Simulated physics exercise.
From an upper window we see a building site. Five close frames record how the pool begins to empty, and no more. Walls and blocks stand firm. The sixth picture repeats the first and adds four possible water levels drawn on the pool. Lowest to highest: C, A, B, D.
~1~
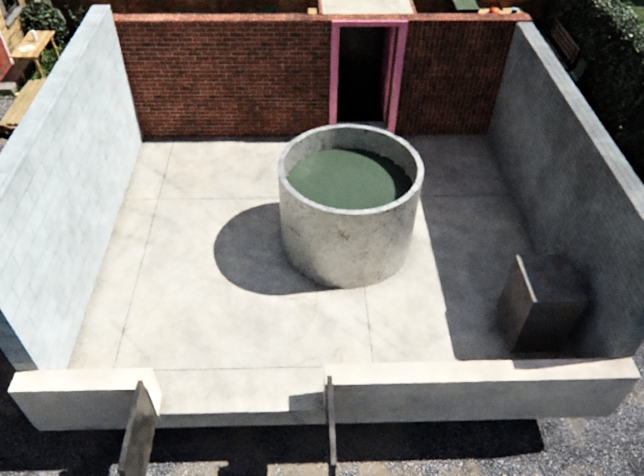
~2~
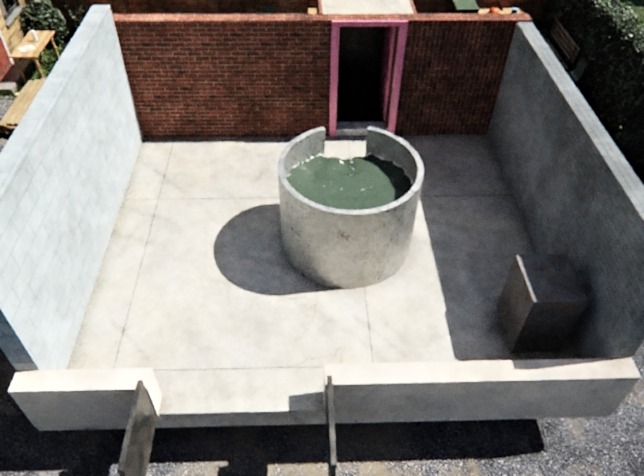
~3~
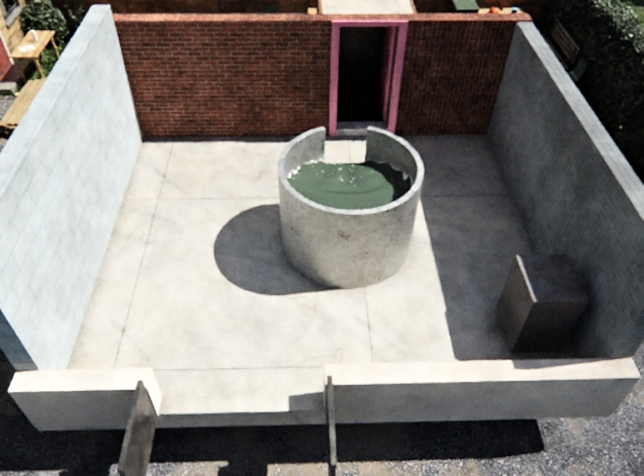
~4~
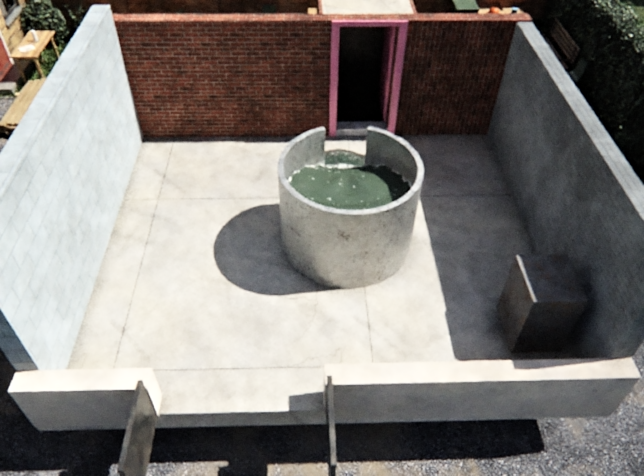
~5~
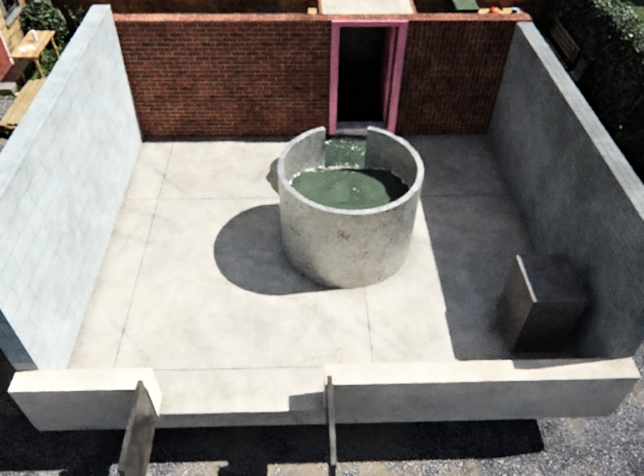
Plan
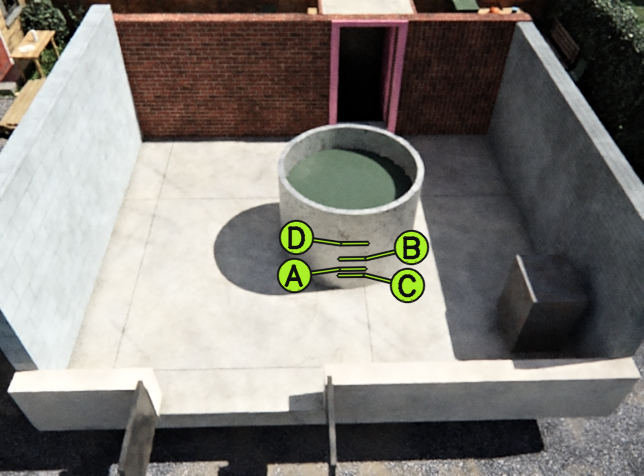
Round concrete pool in a walled yard opening at its back rim, the green water rippling and pouring out toward the pink doorway.
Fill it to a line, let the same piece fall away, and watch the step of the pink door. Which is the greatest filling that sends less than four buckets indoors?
A.
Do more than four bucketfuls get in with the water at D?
Yes.
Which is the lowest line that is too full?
Line B.
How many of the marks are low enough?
Two of the four.
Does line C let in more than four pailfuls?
No, that is safe.
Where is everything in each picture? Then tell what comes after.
In the first frame, water in the pool at rest, its middle at (349, 186); foot of the pink doorway at (361, 135); open gate at (238, 363).
In the second frame, water covers 1 % of the ground, its front hidden from here.
In the third frame, water covers 2 % of the ground, its front hidden from here.
In the fourth frame, water covers 6 % of the ground, its front hidden from here.
In the fifth frame, water covers 11 % of the ground, its front hidden from here.
In lime, A at (352, 269); B at (352, 258); C at (351, 275); D at (354, 243); from the bottom up C, A, B, D.
For line A, a bucket or two gets in.
For line B, about 9 bucketfuls get in.
For line C, nothing gets over.
For line D, dozens of bucketfuls pour in.
